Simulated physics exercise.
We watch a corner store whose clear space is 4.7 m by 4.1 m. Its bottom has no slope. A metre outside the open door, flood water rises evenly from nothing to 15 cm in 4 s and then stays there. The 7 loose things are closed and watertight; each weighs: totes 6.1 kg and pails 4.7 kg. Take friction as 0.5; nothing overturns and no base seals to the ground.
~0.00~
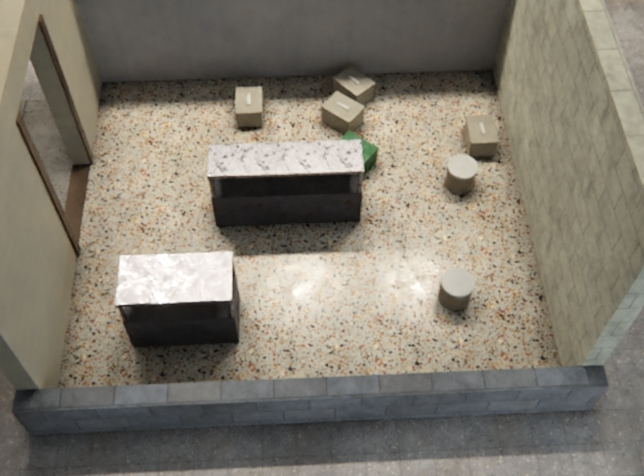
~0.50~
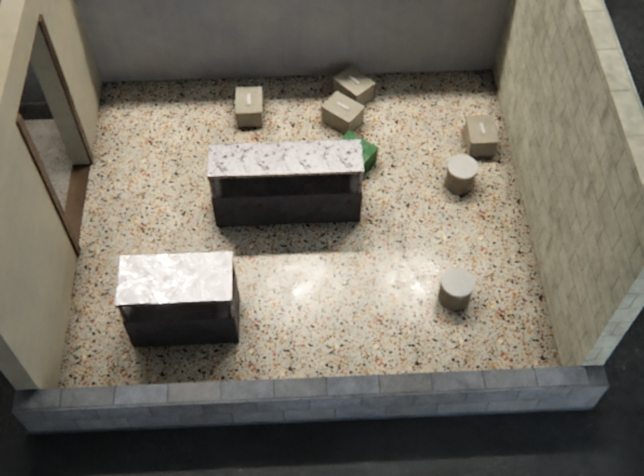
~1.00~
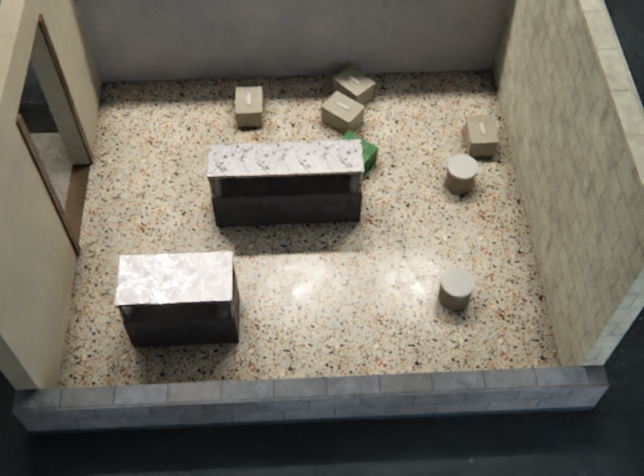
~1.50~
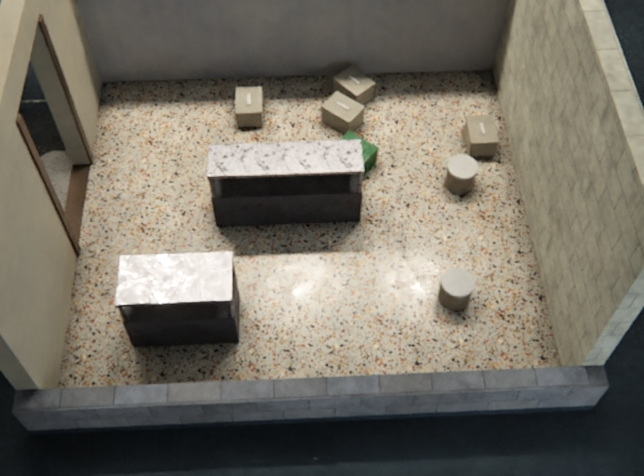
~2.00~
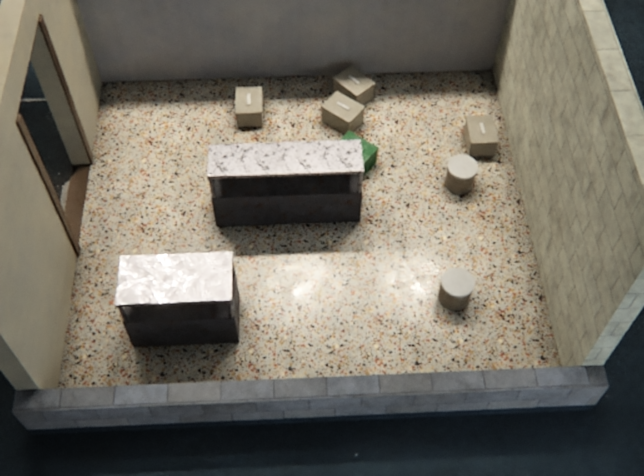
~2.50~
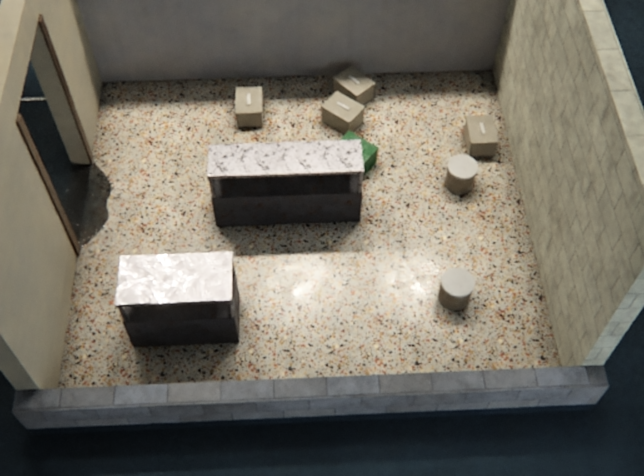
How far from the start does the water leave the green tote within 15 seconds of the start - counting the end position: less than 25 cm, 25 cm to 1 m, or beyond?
Green tote is nudged along.
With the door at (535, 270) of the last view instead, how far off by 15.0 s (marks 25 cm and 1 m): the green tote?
In that case the green tote stays put.
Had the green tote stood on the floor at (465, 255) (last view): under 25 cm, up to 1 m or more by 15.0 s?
It moves a short way.
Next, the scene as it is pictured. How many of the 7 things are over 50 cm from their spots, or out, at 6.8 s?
I count 0.
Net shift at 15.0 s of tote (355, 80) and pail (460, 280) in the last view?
In turn: 120 cm, 80 cm.
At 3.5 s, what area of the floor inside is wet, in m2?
Roughly 1.5 m2.
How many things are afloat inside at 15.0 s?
I count 7.
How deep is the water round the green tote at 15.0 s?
About 7 cm.
After 3.5 s the green tote is near (356, 147), 0.0 m from its start, aground; 0 afloat.
After 6.8 s the green tote is near (381, 150), 0.3 m from its start, aground; 0 afloat.
After 11.0 s the green tote is near (386, 150), 0.3 m from its start, aground; 4 afloat.
After 15.0 s the green tote is near (419, 134), 0.7 m from its start, afloat; 7 afloat.
